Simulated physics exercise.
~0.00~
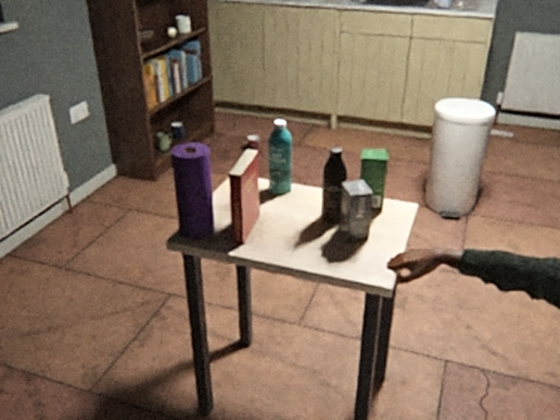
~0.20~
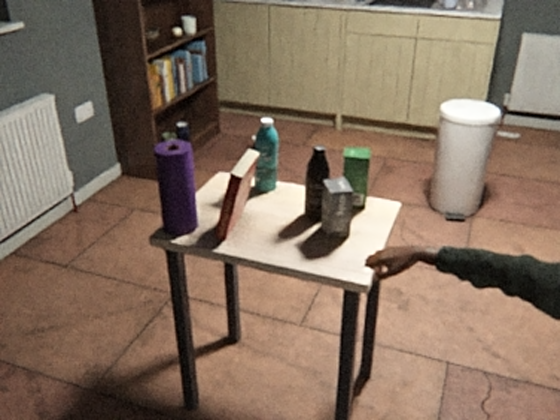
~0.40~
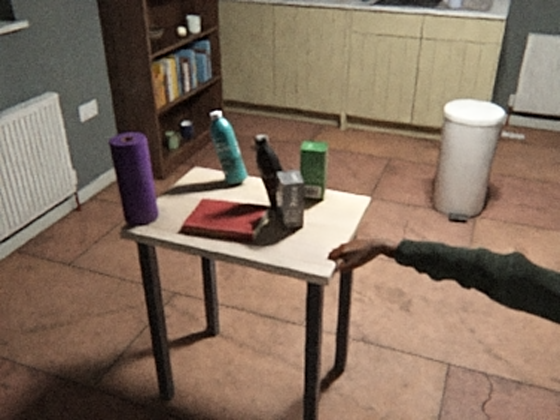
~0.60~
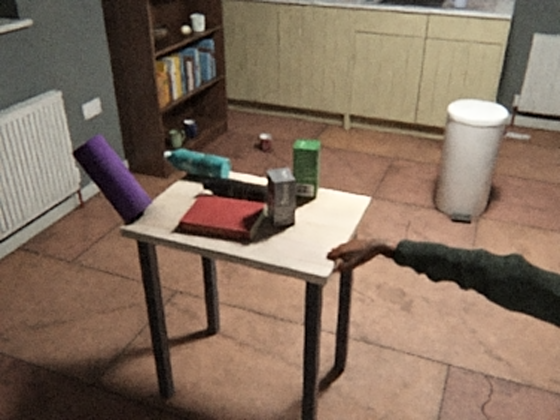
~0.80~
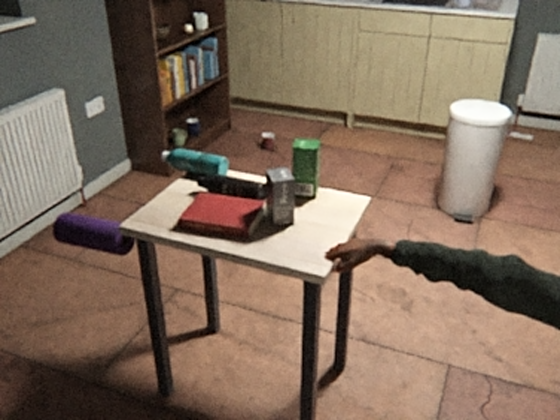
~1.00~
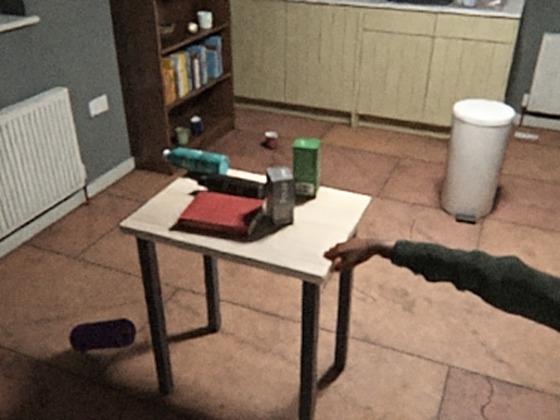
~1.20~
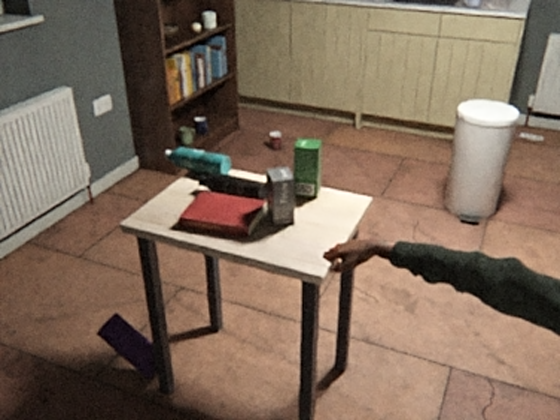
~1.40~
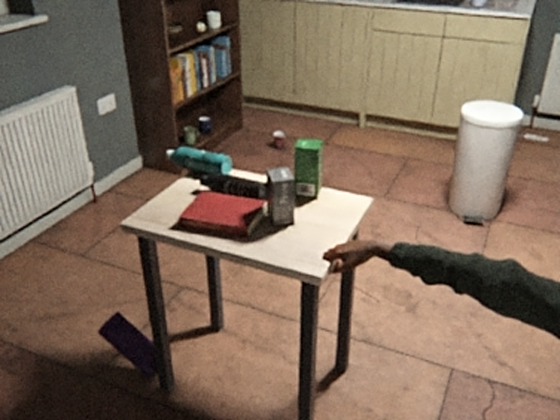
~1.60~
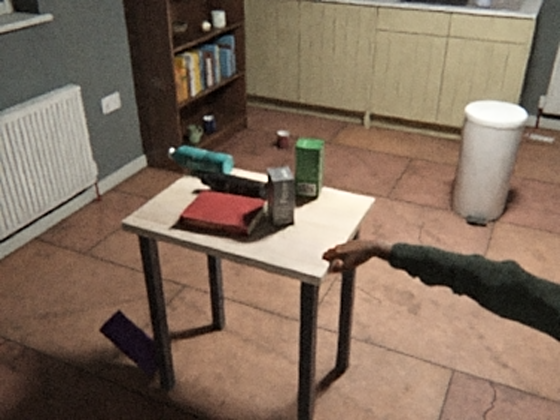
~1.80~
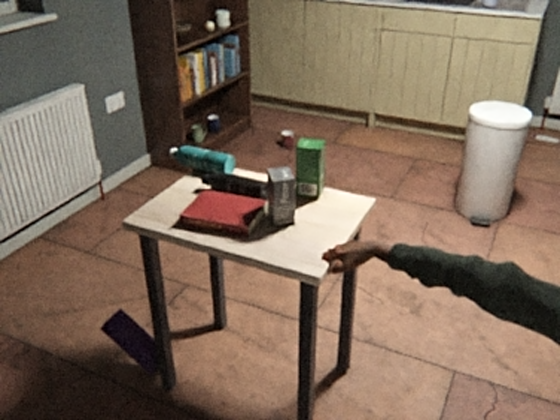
Small table shoved left by a hand, toppling a red book and two bottles while a purple roll falls to the floor.
